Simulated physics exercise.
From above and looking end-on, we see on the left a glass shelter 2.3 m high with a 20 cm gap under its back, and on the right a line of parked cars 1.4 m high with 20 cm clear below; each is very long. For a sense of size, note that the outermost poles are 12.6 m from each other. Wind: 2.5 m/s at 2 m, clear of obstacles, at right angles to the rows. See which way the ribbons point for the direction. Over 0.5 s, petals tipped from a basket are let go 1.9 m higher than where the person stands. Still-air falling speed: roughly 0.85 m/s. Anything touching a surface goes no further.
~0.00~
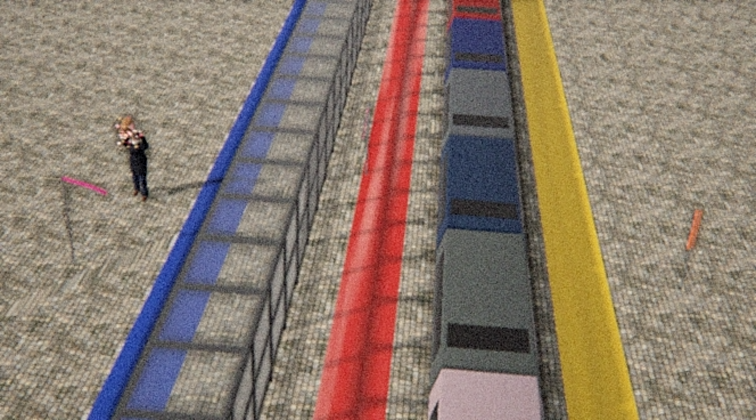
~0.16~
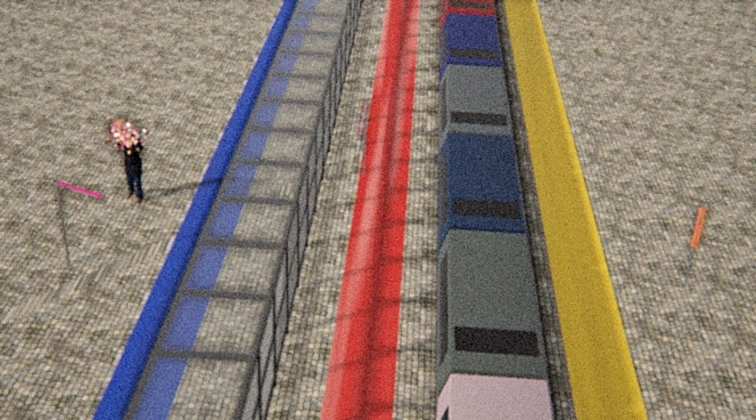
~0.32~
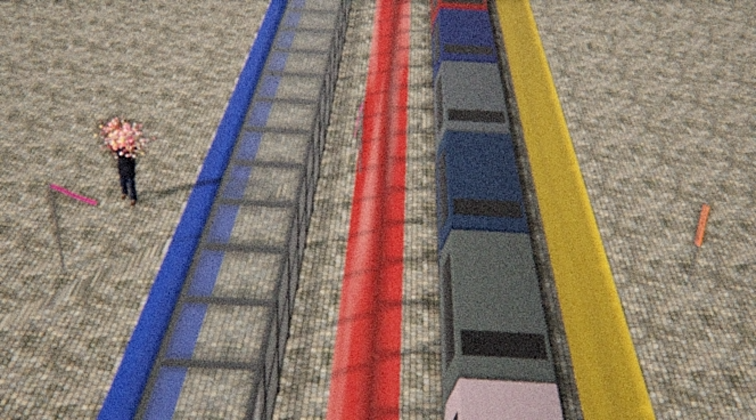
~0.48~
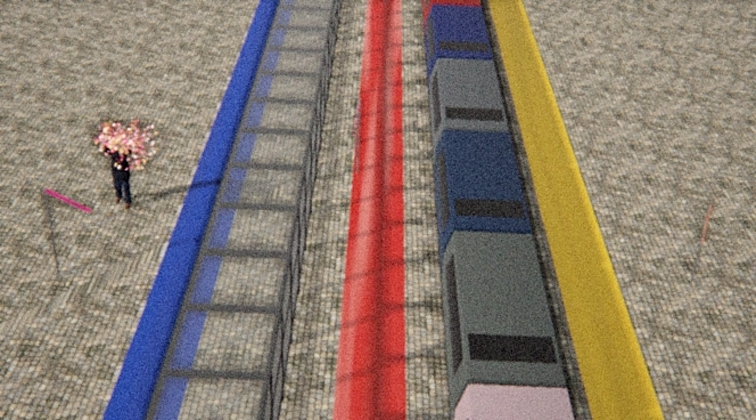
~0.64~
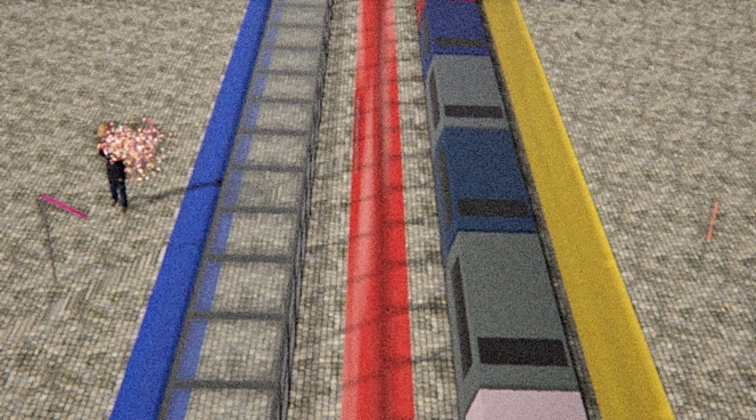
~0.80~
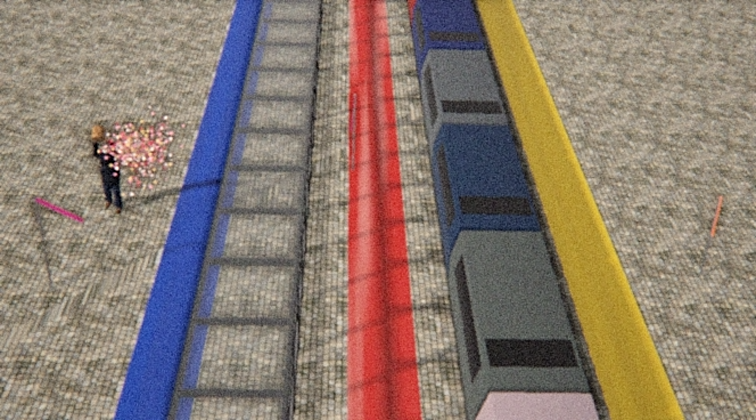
On grey cobbled ground seen from above and end-on, a long glass shelter stands at left and a line of parked cars at right. Blue, red and yellow strips run beside and between them, with a pink ribbon at left and an orange one at right. Pale pink petals spread from a standing person's head and drift right, the pink ribbon slants rightward, and the view shifts slowly.
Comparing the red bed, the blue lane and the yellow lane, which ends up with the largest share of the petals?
I would say the blue one.
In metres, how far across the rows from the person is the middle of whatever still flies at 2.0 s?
Estimate: Some 2.0 m.
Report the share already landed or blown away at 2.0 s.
Roughly 10 %.
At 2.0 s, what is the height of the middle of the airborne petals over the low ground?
About 1.2 m high.
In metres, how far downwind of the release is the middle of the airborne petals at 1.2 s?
About 1.5 m.
After 1.2 s, 100 % is in the air or yet to come; 0 % lies on the blue lane, 0 % on the yellow lane and 0 % on the red bed; the middle of what still flies is 1.5 m above the low ground, near (164, 159).
After 2.0 s, 92 % is in the air or yet to come; 5 % lies on the blue lane, 0 % on the yellow lane and 0 % on the red bed; the middle of what still flies is 1.2 m above the low ground, near (205, 174).
After 3.5 s, 44 % is in the air or yet to come; 35 % lies on the blue lane, 0 % on the yellow lane and 0 % on the red bed; the middle of what still flies is 1.0 m above the low ground, near (245, 183).
After 8.0 s, 5 % is in the air or yet to come; 45 % lies on the blue lane, 0 % on the yellow lane and 3 % on the red bed.
After 45.0 s, 0 % is in the air or yet to come; 45 % lies on the blue lane, 1 % on the yellow lane and 3 % on the red bed.
